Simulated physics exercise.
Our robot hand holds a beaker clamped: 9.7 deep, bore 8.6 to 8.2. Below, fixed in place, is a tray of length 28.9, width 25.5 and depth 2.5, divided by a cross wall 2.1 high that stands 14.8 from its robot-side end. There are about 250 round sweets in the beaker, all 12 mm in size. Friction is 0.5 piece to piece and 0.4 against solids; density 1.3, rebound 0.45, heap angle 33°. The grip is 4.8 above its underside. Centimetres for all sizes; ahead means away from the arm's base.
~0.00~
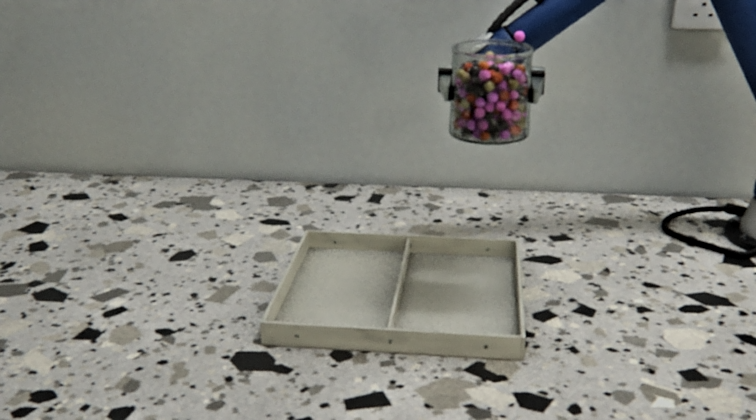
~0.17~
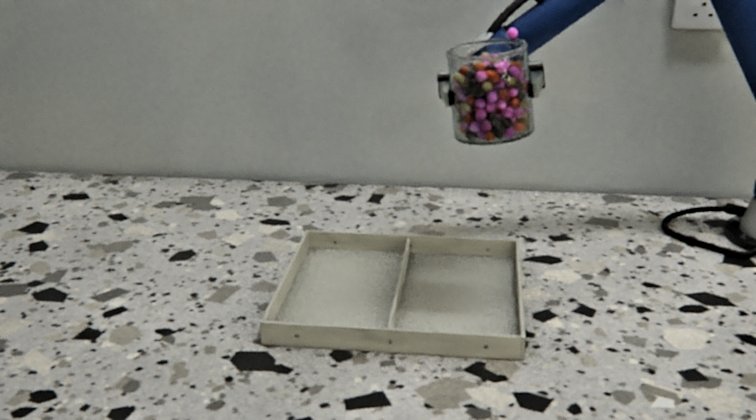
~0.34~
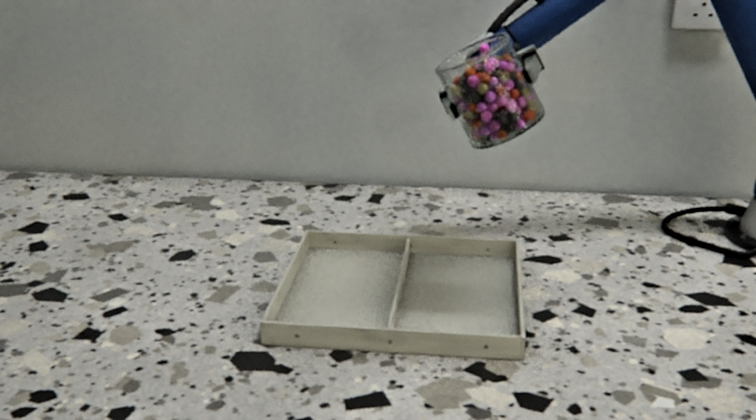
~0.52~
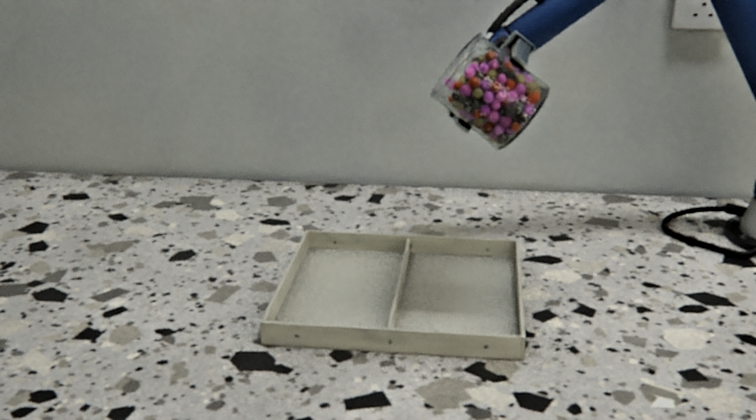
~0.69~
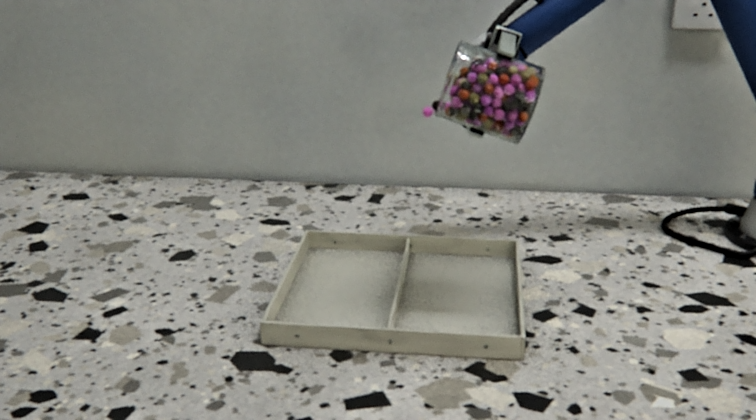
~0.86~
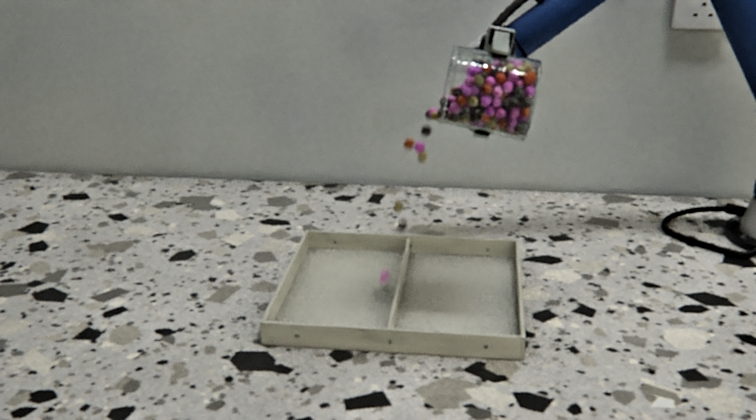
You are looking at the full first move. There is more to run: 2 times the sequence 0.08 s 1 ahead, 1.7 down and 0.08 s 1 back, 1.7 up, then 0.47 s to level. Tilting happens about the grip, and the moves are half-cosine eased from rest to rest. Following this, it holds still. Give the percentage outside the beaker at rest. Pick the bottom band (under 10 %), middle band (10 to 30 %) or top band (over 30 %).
Middle band.
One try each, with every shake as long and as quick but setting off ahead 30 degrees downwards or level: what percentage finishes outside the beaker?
About 25 and 40 per cent.
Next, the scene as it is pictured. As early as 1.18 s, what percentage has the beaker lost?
Around 10 percent at that moment.
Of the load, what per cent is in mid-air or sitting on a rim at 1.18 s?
I'd put it near 4 per cent.
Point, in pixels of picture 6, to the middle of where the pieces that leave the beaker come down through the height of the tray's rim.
Their middle lies around (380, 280).
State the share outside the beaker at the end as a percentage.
I'd guess near 15 per cent.
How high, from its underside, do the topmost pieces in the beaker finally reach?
I'd say close to 9.0 cm.
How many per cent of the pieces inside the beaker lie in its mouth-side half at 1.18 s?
Roughly 45 per cent.
After 1.18 s, tilted 80° forward, highest piece 29 above the table; 224 in the beaker, 10 in the far-side part, 5 in the robot-side part, 11 in flight or on a rim.
After 1.49 s, tilted 20° forward, highest piece 31 above the table; 212 in the beaker, 30 in the far-side part, 8 in the robot-side part.
After 1.85 s, level, highest piece 31 above the table; 212 in the beaker, 31 in the far-side part, 7 in the robot-side part.
After 2.90 s, level, highest piece 31 above the table; 212 in the beaker, 31 in the far-side part, 7 in the robot-side part.
At rest, 212 in the beaker, 31 in the far-side part, 7 in the robot-side part. That is 15 % outside the beaker.
